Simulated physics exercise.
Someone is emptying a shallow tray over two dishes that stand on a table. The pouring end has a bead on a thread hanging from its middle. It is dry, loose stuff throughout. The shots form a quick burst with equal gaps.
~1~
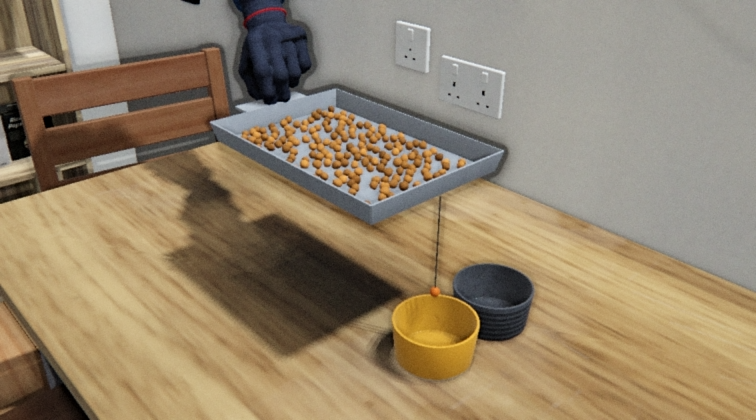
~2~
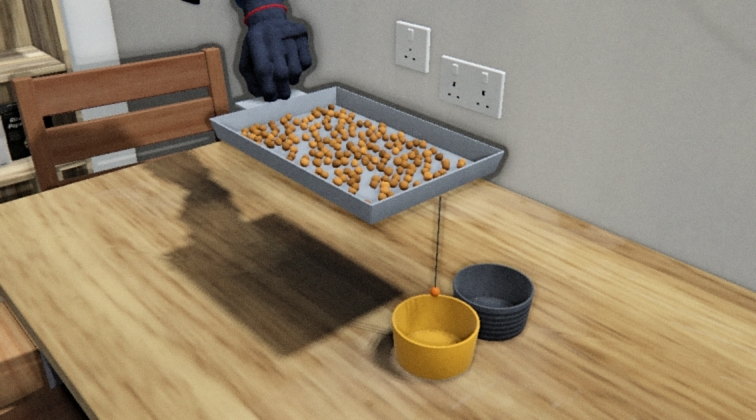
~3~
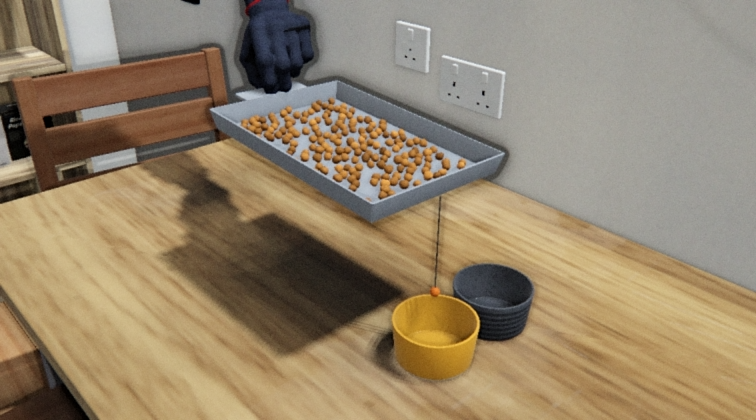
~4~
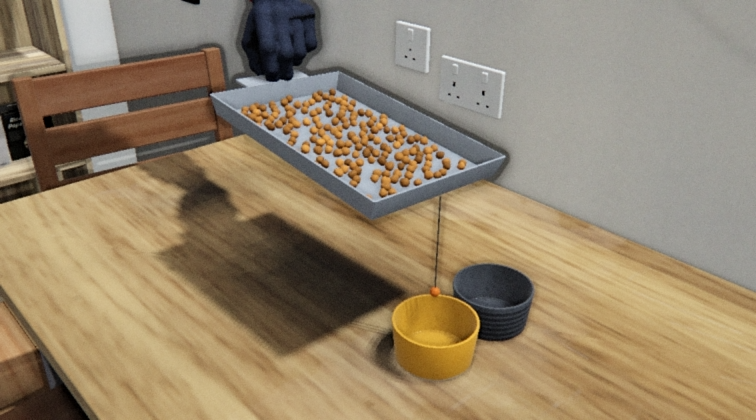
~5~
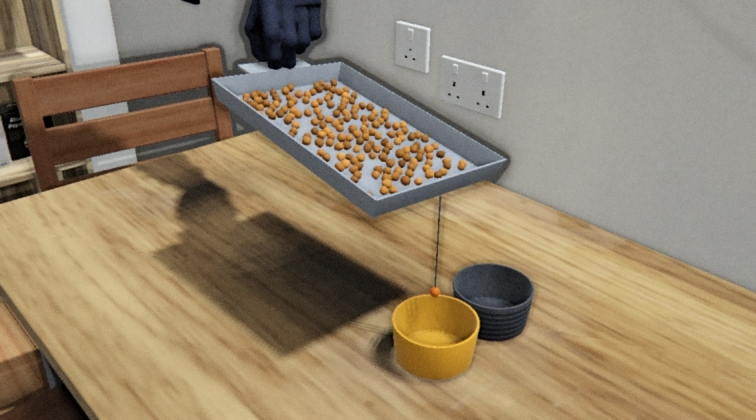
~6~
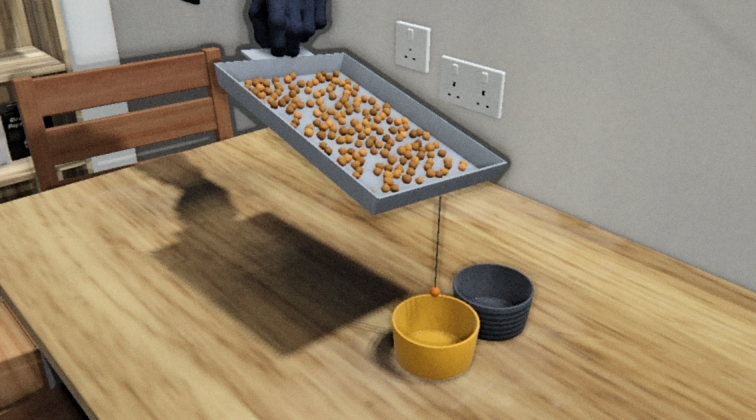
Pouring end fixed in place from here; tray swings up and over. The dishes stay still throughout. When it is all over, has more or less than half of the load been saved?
The dishes secure over fifty percent.
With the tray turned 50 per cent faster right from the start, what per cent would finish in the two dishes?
I'd say 80 percent or thereabouts.
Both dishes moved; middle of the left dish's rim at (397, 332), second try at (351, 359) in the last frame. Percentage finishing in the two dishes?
It comes to near 20 per cent the first time and near 0 per cent the second time.
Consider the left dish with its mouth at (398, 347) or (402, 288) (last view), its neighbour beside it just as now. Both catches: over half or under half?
Held in all, by try: A smaller portion, then a smaller portion.
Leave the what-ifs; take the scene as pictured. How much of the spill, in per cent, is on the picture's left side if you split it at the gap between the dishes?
About 0 percent.
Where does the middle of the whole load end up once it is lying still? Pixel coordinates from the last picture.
Close to (495, 308), more or less.
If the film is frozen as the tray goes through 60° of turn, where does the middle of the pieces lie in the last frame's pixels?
The middle of the pieces lands at roughly (450, 142).
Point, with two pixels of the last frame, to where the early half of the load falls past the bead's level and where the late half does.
Near (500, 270) to start, and near (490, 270) afterwards.
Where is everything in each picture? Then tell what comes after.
The first picture shows corners of the pouring end (372, 202) and (496, 151), level; middle of the load (350, 147), roasted chickpeas; left dish (467, 355); right dish (524, 317); bead on its thread (435, 292).
The second picture shows corners of the pouring end (372, 201) and (497, 151), level; middle of the load (350, 146).
The third picture shows corners of the pouring end (373, 200) and (497, 153), tipped barely, lowest at the right corner; middle of the load (351, 142).
The fourth picture shows corners of the pouring end (375, 198) and (498, 155), tipped a little, lowest at the right corner; middle of the load (352, 136).
The fifth picture shows corners of the pouring end (377, 196) and (499, 158), tipped a little, lowest at the right corner; middle of the load (353, 129).
The sixth picture shows corners of the pouring end (379, 194) and (500, 161), tipped a little, lowest at the right corner; middle of the load (355, 123); left dish (467, 355); right dish (524, 317).
Just after the last frame, tray tipped steeply; almost all on the tray; just a few in the air.
A moment on, tray tipped past a quarter turn; roughly half on the tray; about a tenth in the right dish; just a few outside both; roughly a quarter in the air.
Further on, tray tipped past a quarter turn; the larger part in the right dish; about a tenth outside both.
When it is over, tray tipped past a quarter turn; not one in the left dish; the larger part in the right dish; about a tenth outside both.
